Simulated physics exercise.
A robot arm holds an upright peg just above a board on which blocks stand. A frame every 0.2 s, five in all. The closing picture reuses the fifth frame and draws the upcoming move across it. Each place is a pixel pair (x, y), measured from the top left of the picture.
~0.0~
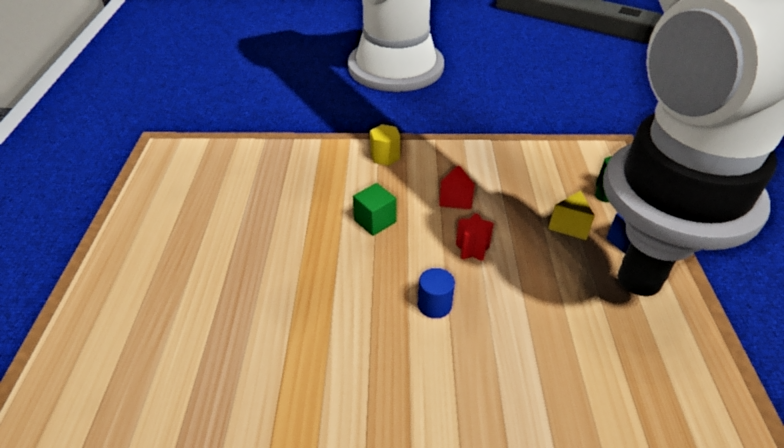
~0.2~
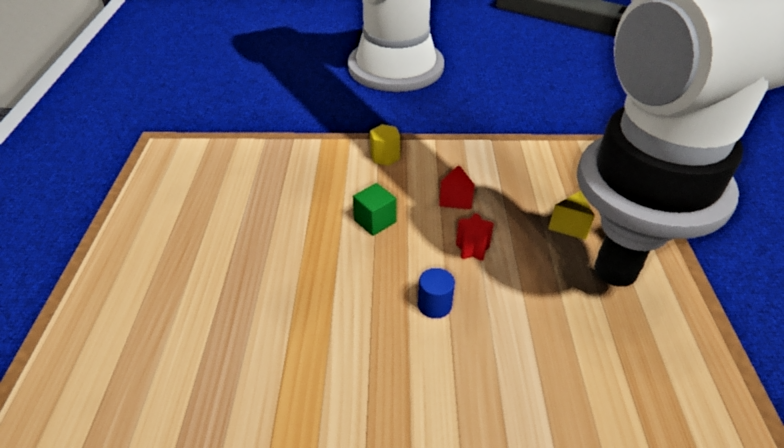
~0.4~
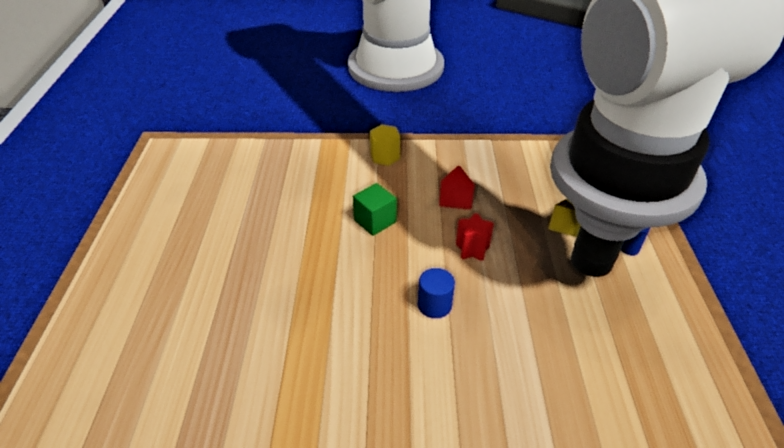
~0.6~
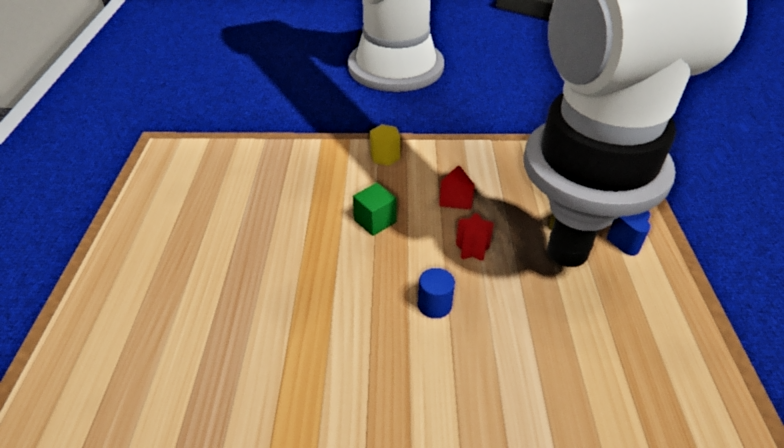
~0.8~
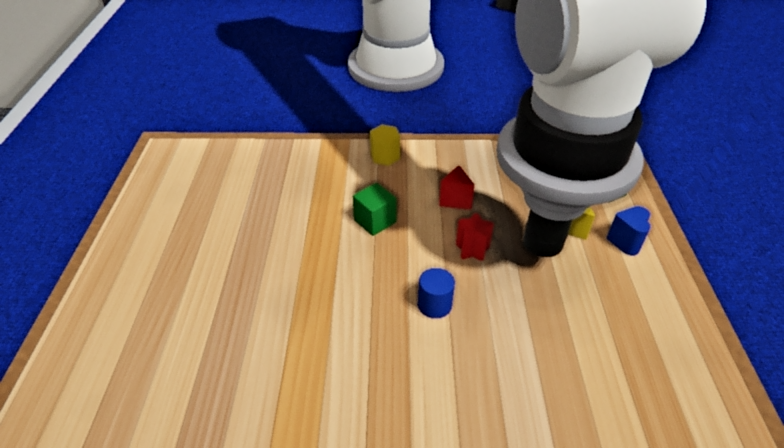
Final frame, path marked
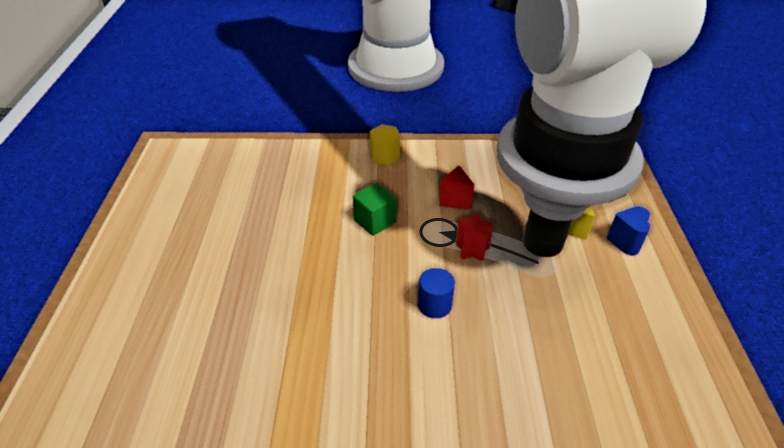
The robot arm moved its black peg steadily left and slightly away across the wooden board, passing in front of the yellow block and nearing the red star, while the colored blocks stayed still.
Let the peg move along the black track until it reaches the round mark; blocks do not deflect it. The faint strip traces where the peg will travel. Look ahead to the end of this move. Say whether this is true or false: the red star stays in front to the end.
The claim holds.
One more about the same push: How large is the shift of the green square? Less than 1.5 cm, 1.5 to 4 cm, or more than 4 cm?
Once the path is done, the green square lies within 1.5 cm of its present place.
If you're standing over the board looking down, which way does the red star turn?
The red star rotates counterclockwise.
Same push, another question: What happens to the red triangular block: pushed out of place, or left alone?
Left where it is.
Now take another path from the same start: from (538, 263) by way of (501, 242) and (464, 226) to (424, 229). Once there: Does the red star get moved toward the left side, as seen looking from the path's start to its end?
Going by the path, yes.
Drawn move, from (538, 263) by way of (488, 244) to (439, 232).
What follows on the original path. One third of the way, peg at (508, 231); red star at (473, 224).
Two thirds of the way, peg at (474, 221); red star at (443, 218), turned 35° anticlockwise.
At the end, peg at (441, 214); green square still; red triangular block still; red star at (413, 217), turned 50° anticlockwise.
